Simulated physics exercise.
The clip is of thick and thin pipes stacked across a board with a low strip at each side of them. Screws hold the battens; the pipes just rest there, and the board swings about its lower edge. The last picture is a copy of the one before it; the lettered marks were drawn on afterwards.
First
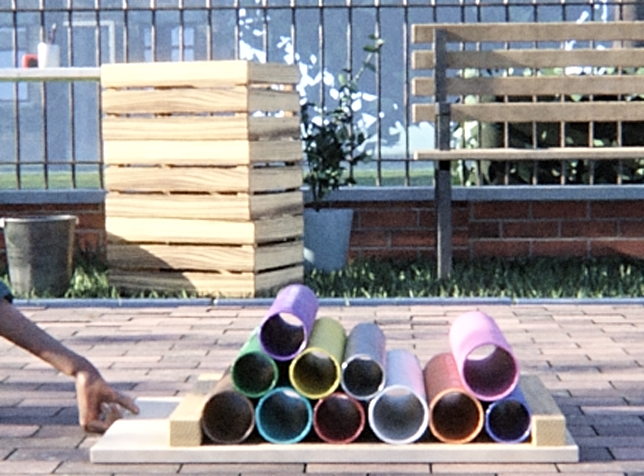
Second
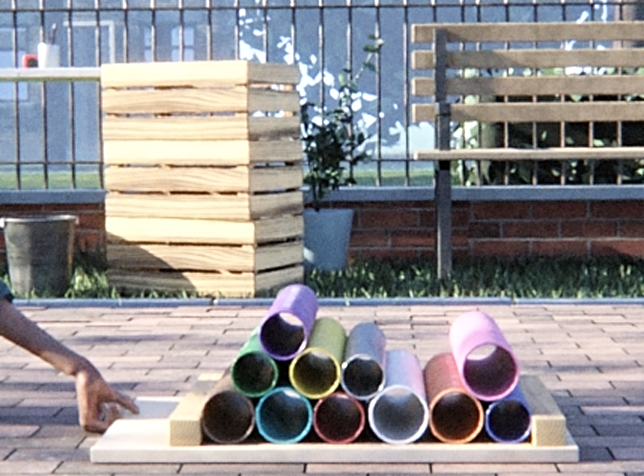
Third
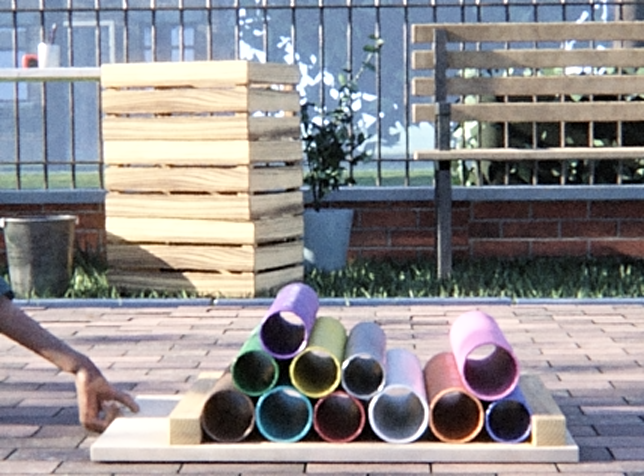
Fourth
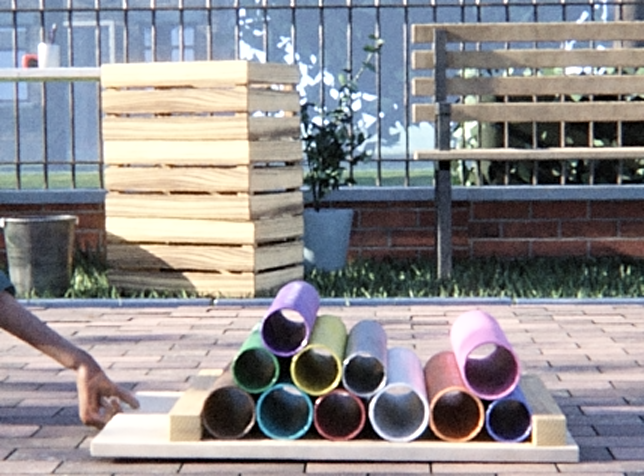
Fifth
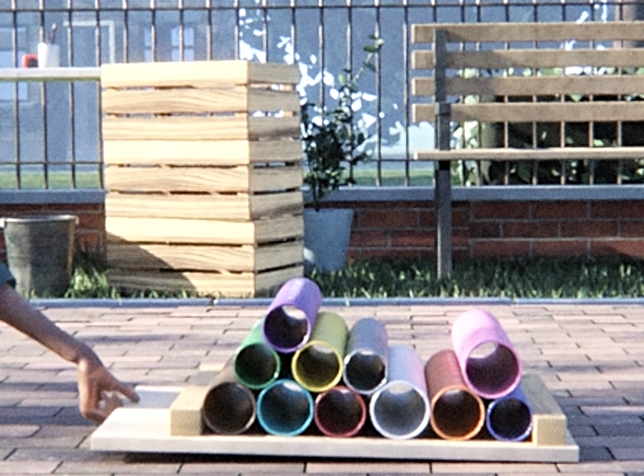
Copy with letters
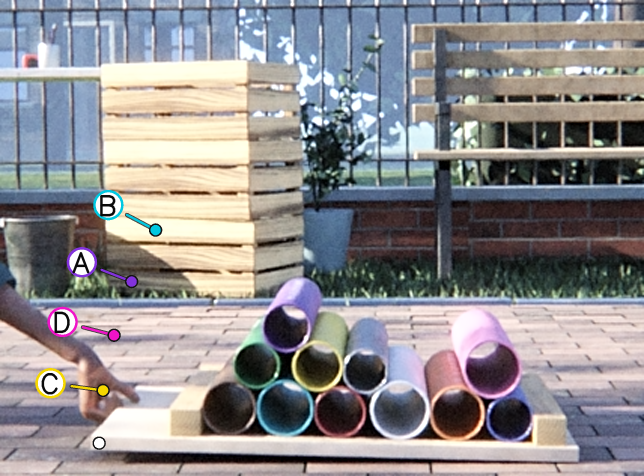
A hand slightly raising the left end of a wooden board stacked with colourful pipes on a brick-paved patio.
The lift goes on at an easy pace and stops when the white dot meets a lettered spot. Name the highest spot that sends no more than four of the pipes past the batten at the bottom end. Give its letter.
Raise it to B.
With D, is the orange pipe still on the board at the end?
Yes, with D.
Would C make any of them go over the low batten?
No, at C.
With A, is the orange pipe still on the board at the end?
Yes, with A.
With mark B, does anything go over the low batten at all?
Yes.
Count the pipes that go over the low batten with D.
The count is none.
On the marked copy, A at (132, 281); B at (156, 230); C at (103, 391); D at (114, 335); the white dot at (99, 443).
Following B. Soon after the start, board at 21°.
Later, board at 28°.
In the end, board at 28°, four over the low batten (yellow, pink, grey, purple).
As for the rest, A one over the low batten (pink); C none over the low batten; D none over the low batten.
